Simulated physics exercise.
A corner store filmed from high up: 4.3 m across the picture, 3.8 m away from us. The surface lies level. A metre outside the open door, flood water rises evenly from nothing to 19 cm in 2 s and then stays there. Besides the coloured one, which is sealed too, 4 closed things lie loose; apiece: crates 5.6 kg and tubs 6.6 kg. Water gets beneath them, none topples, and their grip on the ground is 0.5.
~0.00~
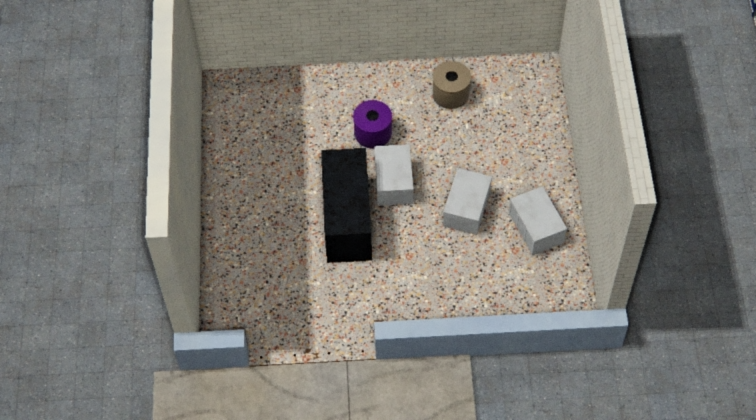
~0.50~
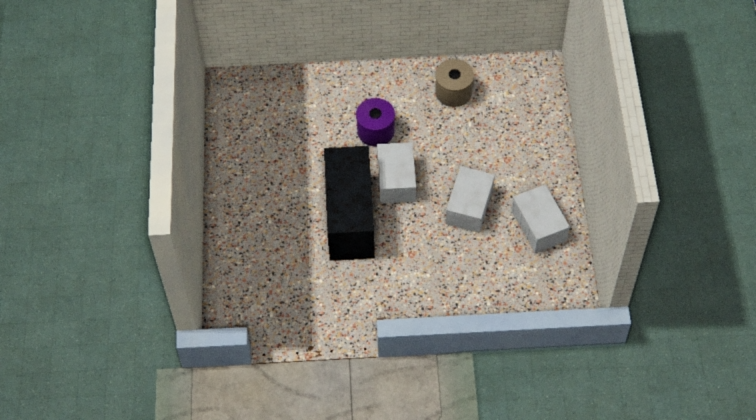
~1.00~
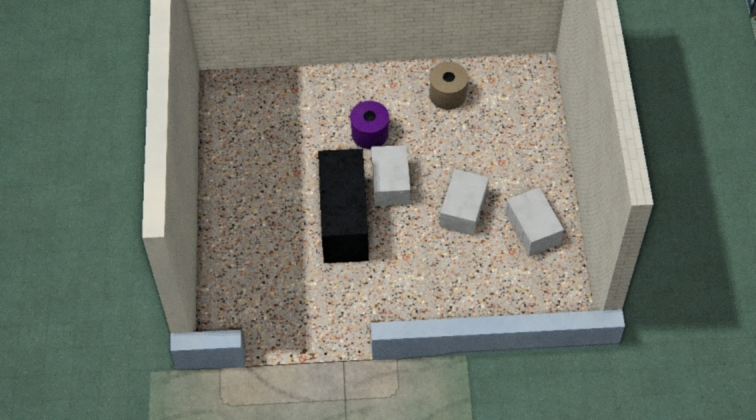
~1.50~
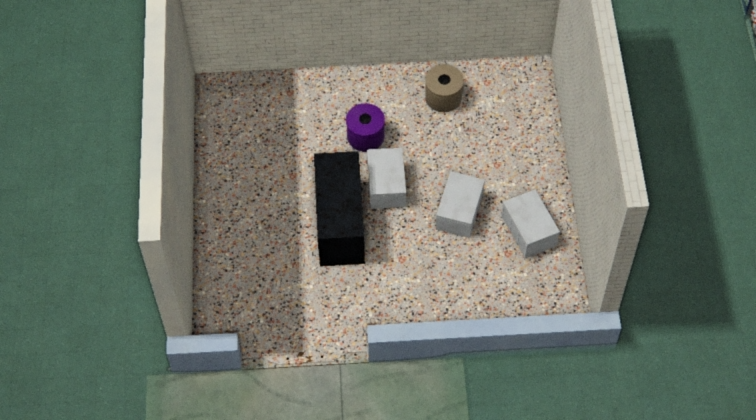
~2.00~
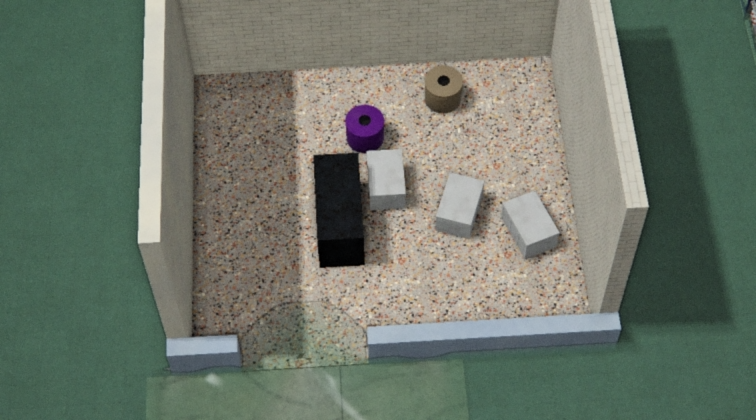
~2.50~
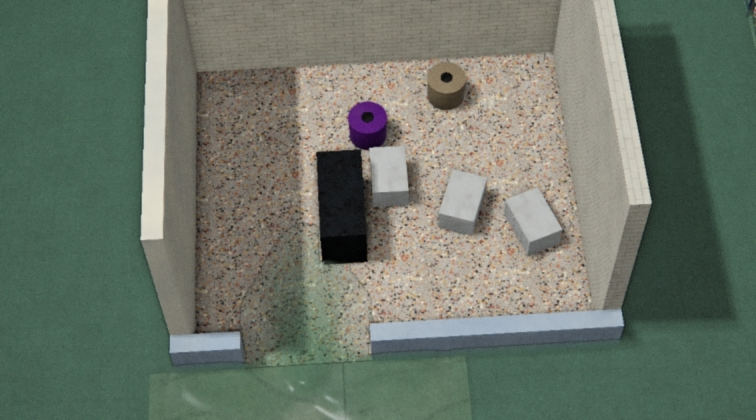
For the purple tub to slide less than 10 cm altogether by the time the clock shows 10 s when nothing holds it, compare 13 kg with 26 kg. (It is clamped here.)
I expect that the smaller load will do.
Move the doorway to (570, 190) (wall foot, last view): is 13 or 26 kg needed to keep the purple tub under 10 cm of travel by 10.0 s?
In that case only the larger load is enough.
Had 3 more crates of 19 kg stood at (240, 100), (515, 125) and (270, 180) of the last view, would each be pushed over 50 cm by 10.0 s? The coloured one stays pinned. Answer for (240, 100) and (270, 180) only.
In that order: More, more.
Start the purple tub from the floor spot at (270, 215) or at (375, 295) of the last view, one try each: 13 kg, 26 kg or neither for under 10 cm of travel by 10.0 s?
In that order: Only the larger holds; it takes the larger.
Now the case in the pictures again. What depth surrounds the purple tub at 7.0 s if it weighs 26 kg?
About 2 cm.
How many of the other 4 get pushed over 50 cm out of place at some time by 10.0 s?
That makes 3.
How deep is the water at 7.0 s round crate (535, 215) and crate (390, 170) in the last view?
About 5 and 1 cm.
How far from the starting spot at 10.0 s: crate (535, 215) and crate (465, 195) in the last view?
In turn: 50 cm, 100 cm.
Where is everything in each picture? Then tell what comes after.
The first frame shows the purple tub at (373, 116), on the bottom; water covers 0.0 m2; 0 of 5 have shifted.
The second frame shows the purple tub at (375, 114), on the bottom; water covers 0.0 m2; 0 of 5 have shifted.
The third frame shows the purple tub at (370, 117), on the bottom; 0.0 m2 under water; 0 of 5 have shifted.
The fourth frame shows the purple tub at (365, 119) rests on the ground; 0.0 m2 under water; 0 of 5 have shifted.
The fifth frame shows the purple tub at (365, 121) rests on the ground; water covers 0.6 m2; 0 of 5 have shifted.
The sixth frame shows the purple tub at (368, 117), on the bottom; 1.5 m2 under water; 0 of 5 have shifted.
After 3.5 s the purple tub would be 0 cm from its start with 13 kg and 0 cm from its start with 26 kg; 0 cm of water round it then.
After 4.5 s the purple tub would be 0 cm from its start with 13 kg and 0 cm from its start with 26 kg; 0 cm of water round it then.
After 7.0 s the purple tub would be 0 cm from its start with 13 kg and 0 cm from its start with 26 kg; 2 cm of water round it then.
After 10.0 s the purple tub would be 0 cm from its start with 13 kg and 0 cm from its start with 26 kg; 6 cm of water round it then.
